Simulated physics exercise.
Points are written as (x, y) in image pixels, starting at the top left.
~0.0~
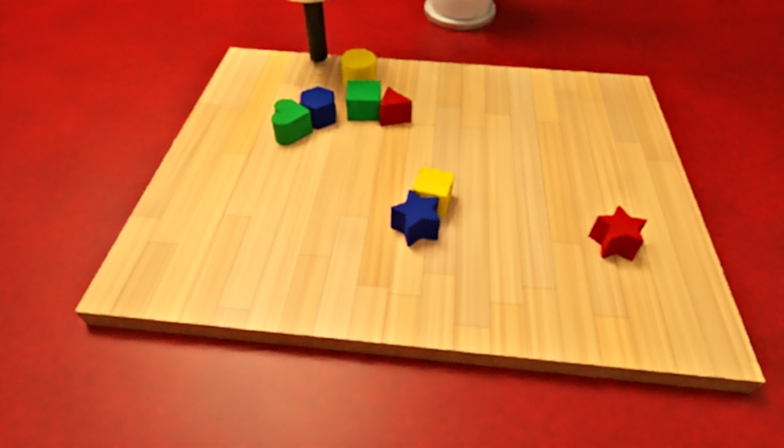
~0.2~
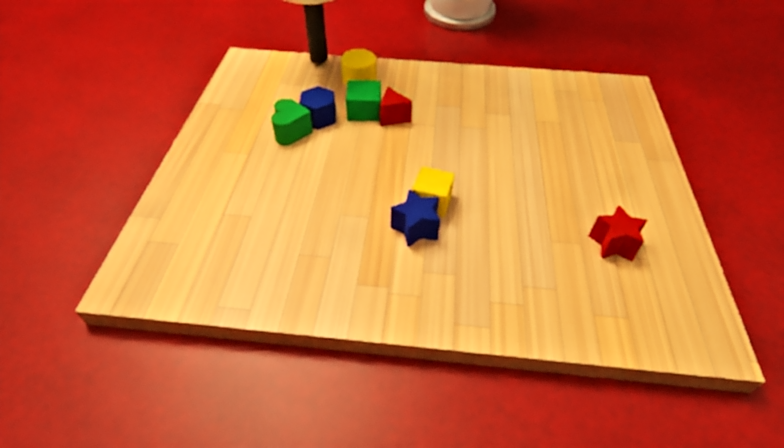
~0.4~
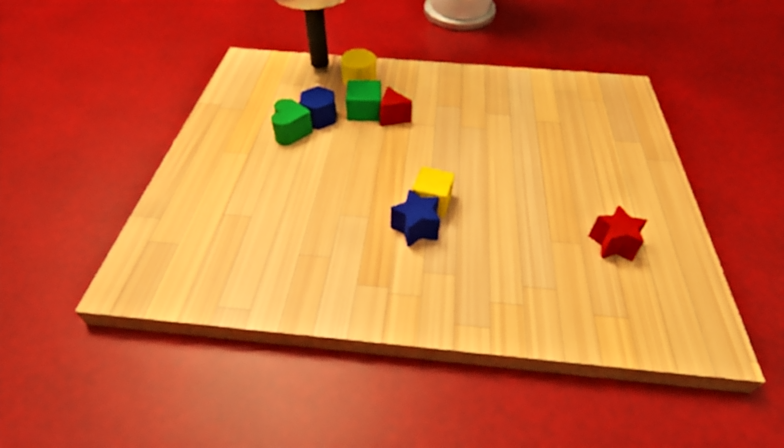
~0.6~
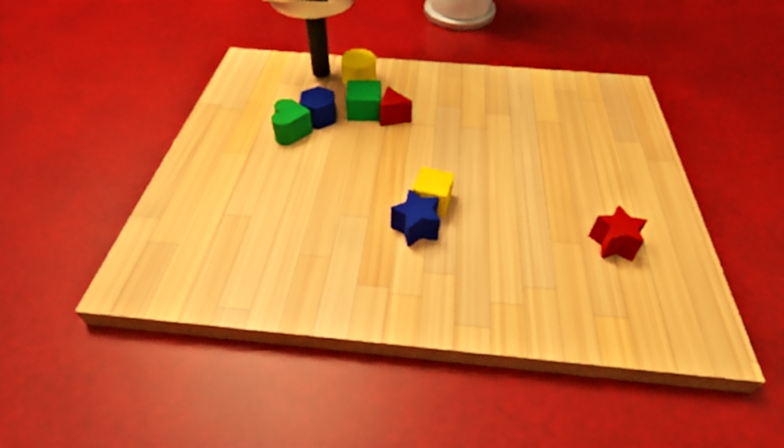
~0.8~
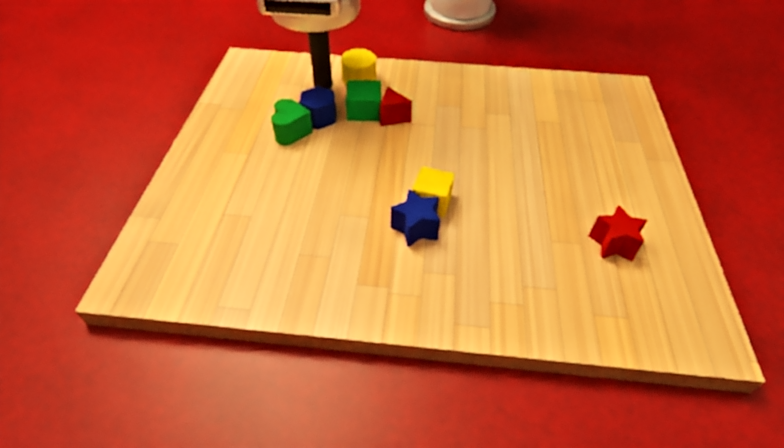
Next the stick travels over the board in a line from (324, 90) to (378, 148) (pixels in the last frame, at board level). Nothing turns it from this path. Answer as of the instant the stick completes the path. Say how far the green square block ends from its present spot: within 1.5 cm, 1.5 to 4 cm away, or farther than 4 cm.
The answer here is from 1.5 to 4 cm.
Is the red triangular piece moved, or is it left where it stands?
The answer is that it is displaced.
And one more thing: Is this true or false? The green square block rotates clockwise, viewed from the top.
The statement is false.
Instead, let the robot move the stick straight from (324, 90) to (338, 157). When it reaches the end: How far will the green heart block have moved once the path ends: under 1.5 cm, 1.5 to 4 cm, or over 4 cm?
The 1.5 to 4 cm band.
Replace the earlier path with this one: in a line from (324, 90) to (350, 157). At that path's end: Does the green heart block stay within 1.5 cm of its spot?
No
On the path given first. One third of the way, stick (340, 104); blue hexagon (316, 98); green square block (366, 90).
Two thirds of the way, stick (358, 123); blue hexagon (317, 100), turned 20° clockwise; green square block (381, 96), turned 20° anticlockwise; red triangular piece (411, 96), turned 30° anticlockwise.
At the end, stick (378, 142); blue hexagon (317, 100), turned 20° clockwise; yellow round block in place; green square block (382, 96), turned 25° anticlockwise; red triangular piece (413, 95), turned 35° anticlockwise.
